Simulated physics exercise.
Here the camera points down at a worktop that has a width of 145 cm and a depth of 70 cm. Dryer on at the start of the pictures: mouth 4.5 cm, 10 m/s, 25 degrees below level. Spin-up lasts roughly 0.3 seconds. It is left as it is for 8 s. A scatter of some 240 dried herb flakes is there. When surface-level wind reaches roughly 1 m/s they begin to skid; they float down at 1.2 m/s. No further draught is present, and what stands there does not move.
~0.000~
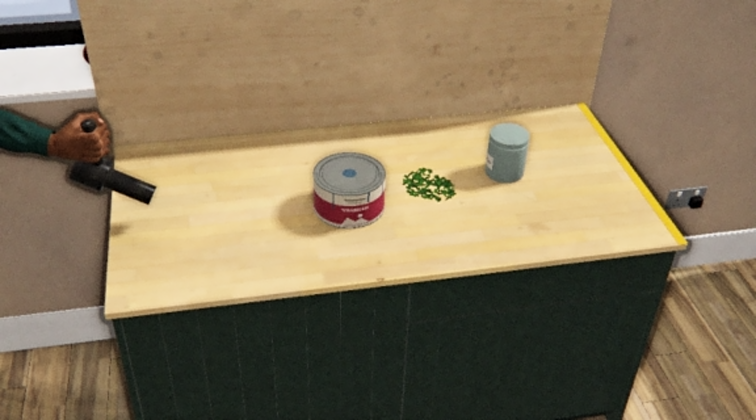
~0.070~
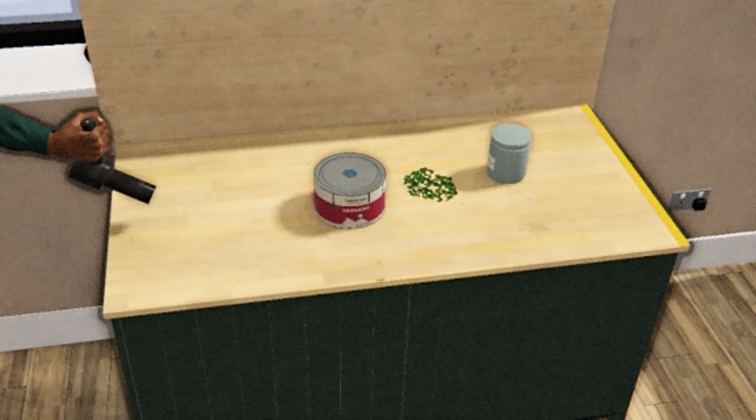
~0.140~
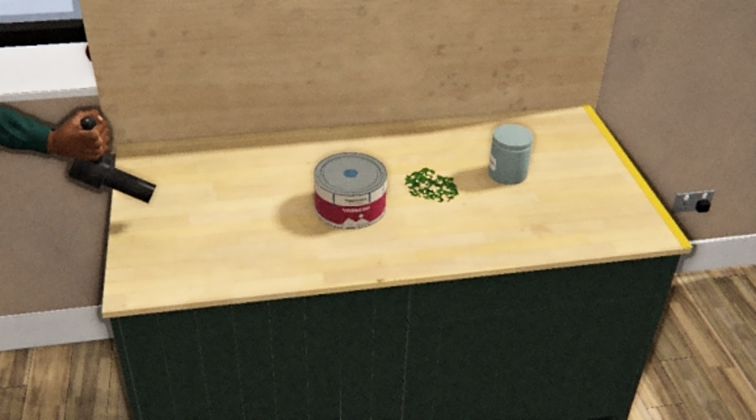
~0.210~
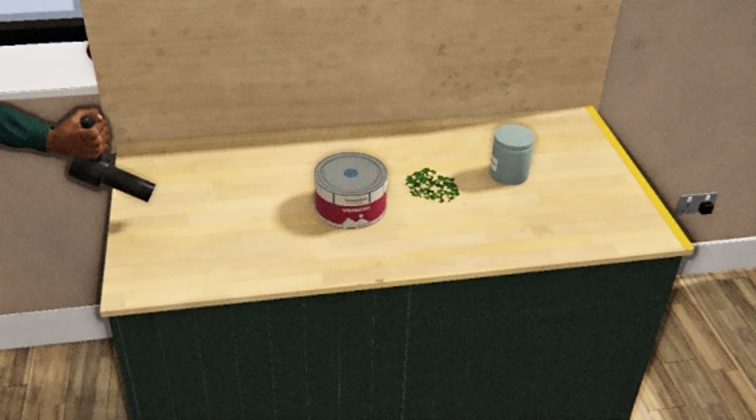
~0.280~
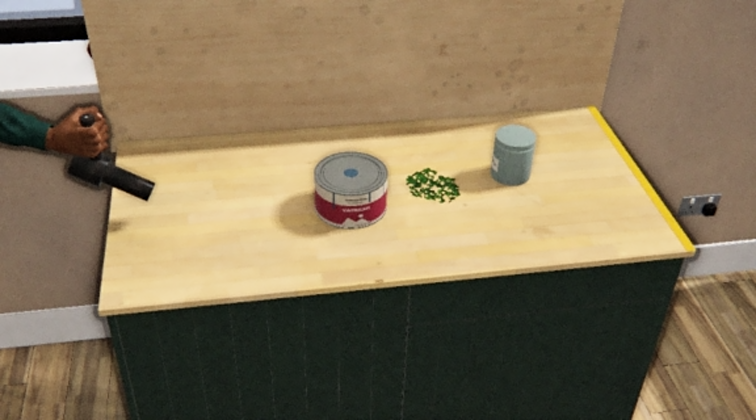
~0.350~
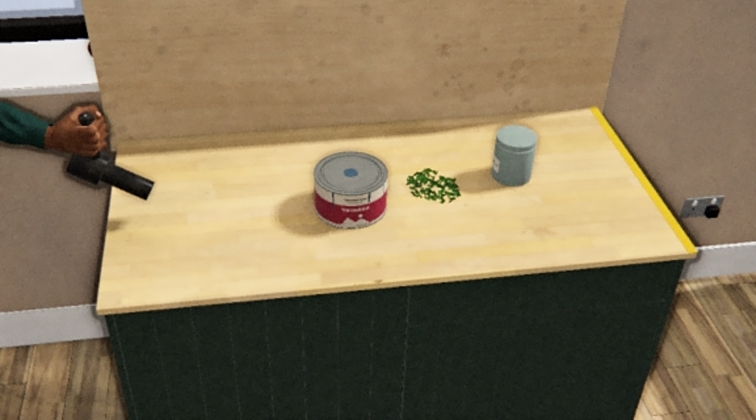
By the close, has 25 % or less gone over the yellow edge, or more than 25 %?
My prediction: The spill over that edge stays at or below a quarter.
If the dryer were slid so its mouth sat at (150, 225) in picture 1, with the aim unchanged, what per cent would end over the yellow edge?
0 per cent.
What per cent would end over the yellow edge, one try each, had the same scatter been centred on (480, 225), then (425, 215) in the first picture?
30 %, 10 %.
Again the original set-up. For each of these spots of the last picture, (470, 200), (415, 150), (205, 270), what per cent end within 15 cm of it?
Taking the spots one by one, around 90 %, 15 % and 0 %.
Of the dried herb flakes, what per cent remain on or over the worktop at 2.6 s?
About 100 %.
After 1.6 s the count stands so, 0 % are over the yellow edge; the middle of those still in play is near (433, 185).
After 2.6 s the count stands so, 0 % are over the yellow edge; the middle of those still in play is near (433, 185).
After 4.4 s the count stands so, 0 % are over the yellow edge; the middle of those still in play is near (433, 185).
After 8.0 s, at the end, 0 % are over the yellow edge; the middle of those still in play is near (433, 185).
